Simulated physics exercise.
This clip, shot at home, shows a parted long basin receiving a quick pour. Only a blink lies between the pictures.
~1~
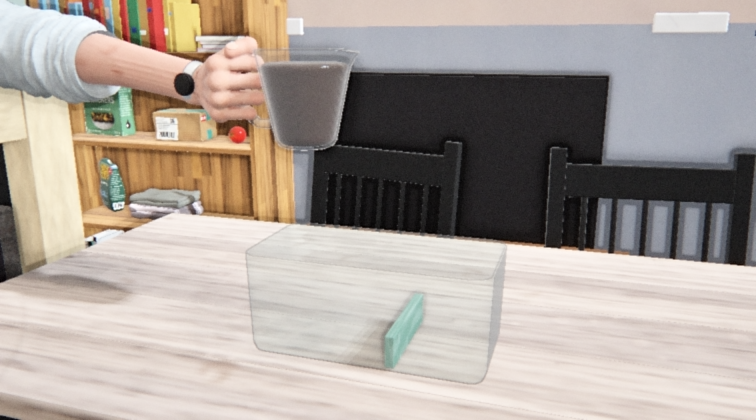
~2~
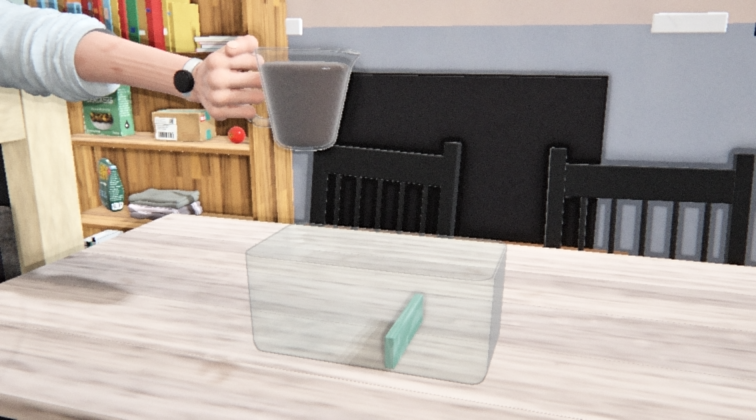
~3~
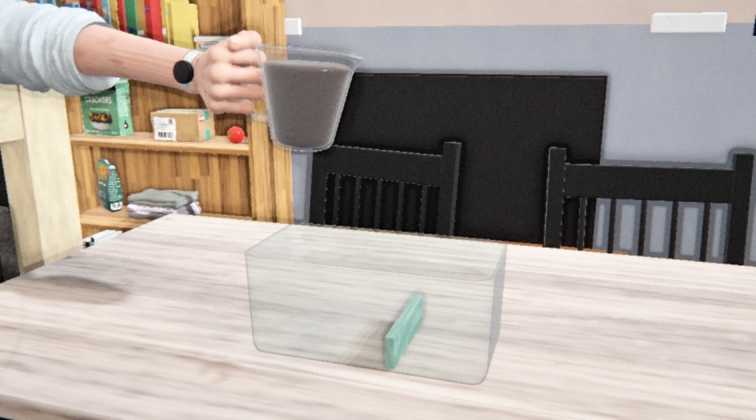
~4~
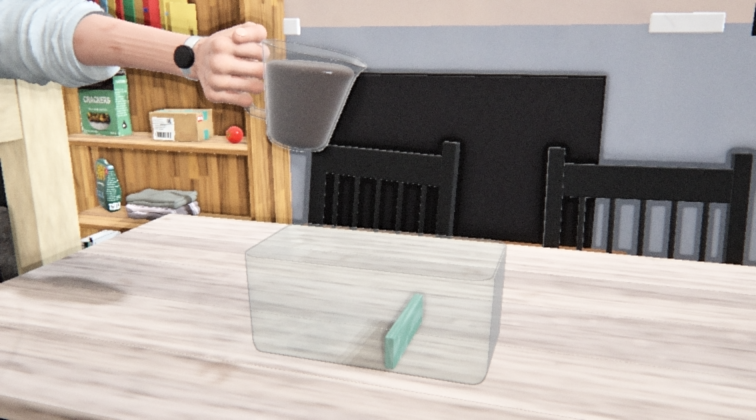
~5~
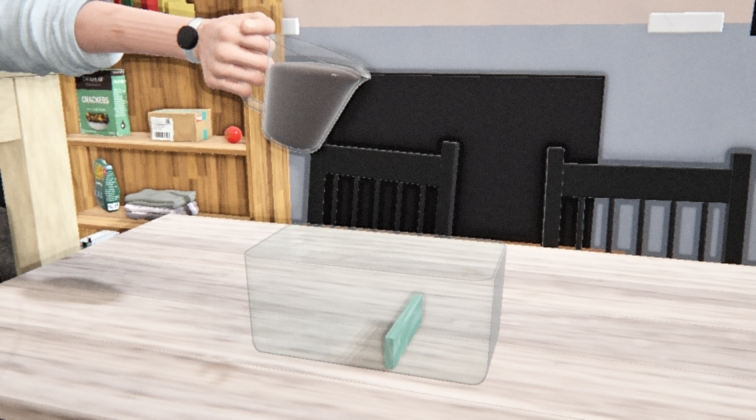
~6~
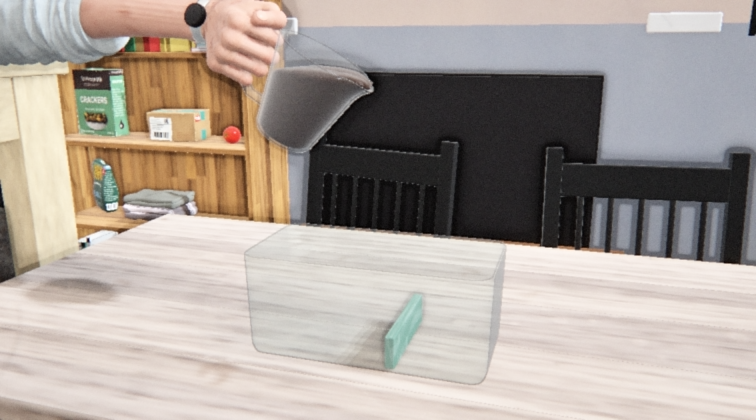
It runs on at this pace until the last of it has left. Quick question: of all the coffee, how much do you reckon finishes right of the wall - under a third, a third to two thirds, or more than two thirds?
Most likely the amount right of the wall will exceed two thirds.
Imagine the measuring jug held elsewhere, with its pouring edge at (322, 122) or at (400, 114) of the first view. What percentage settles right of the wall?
You'd see around 5 per cent, and then around 80 per cent.
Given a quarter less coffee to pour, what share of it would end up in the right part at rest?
Near 65 %.
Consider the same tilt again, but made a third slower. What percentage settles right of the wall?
I'd say roughly 80 in every hundred ends up there.
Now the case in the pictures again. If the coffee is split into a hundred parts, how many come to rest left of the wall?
25 % or thereabouts.
A moment on, the measuring jug is tipped on its side and 46 per cent is still to pour, 0 is left of the wall and 17 right of it.
Next, the measuring jug is tipped right over and 7 per cent is still to pour, 14 is left of the wall and 59 right of it.
Then the measuring jug is tipped right over and 0 per cent is still to pour, 23 is left of the wall and 74 right of it.
Later the measuring jug is tipped right over and 0 per cent is still to pour, 25 is left of the wall and 74 right of it.
Finally, 25 per cent lies left of the wall, 74 right of it and 2 outside.
